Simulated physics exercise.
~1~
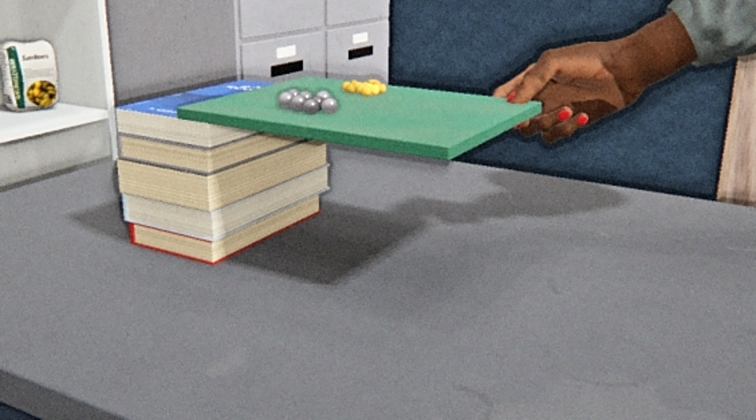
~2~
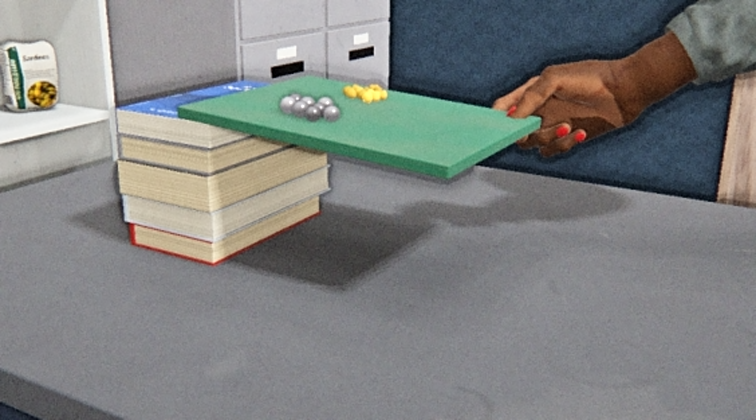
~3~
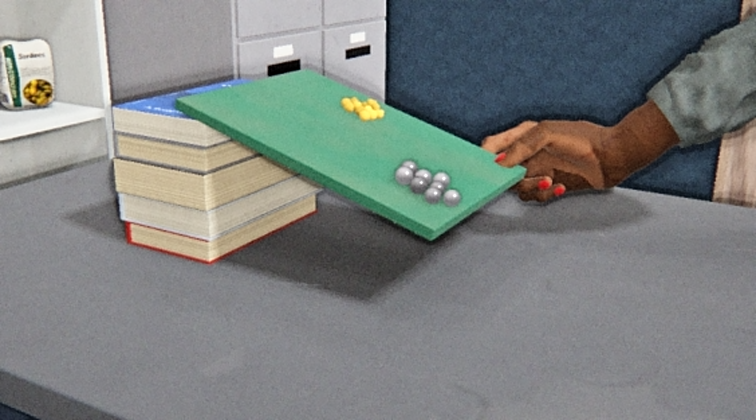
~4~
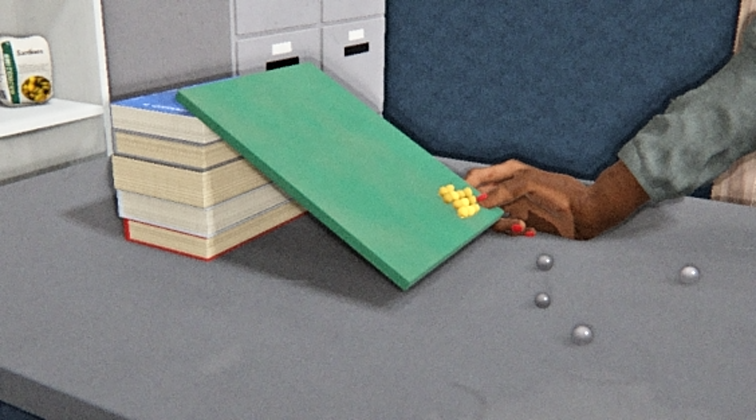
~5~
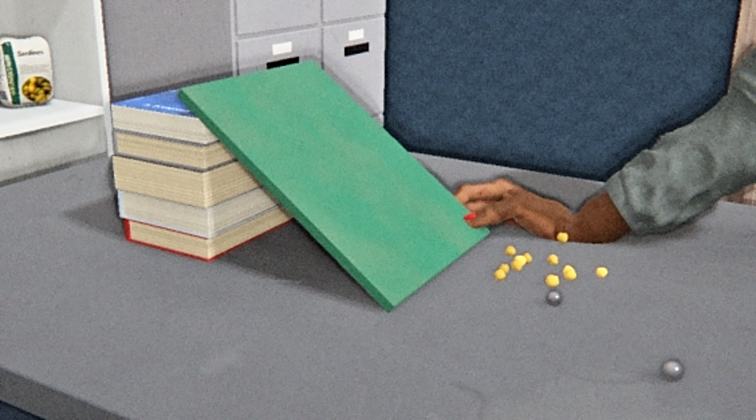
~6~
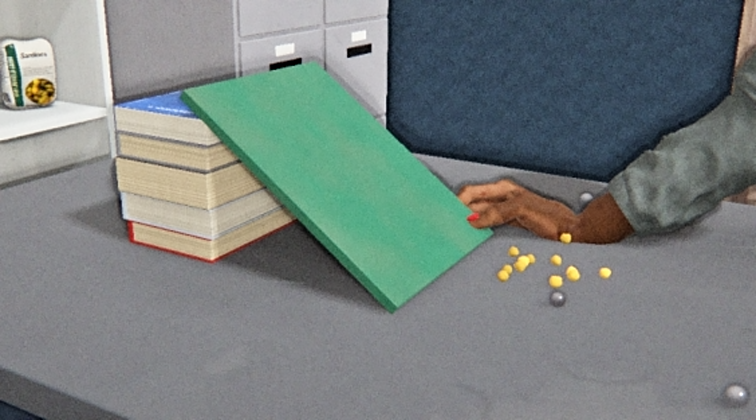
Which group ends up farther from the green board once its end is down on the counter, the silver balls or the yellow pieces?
The silver balls, which started nearer the viewer, end up farther from the board than the yellow pieces.
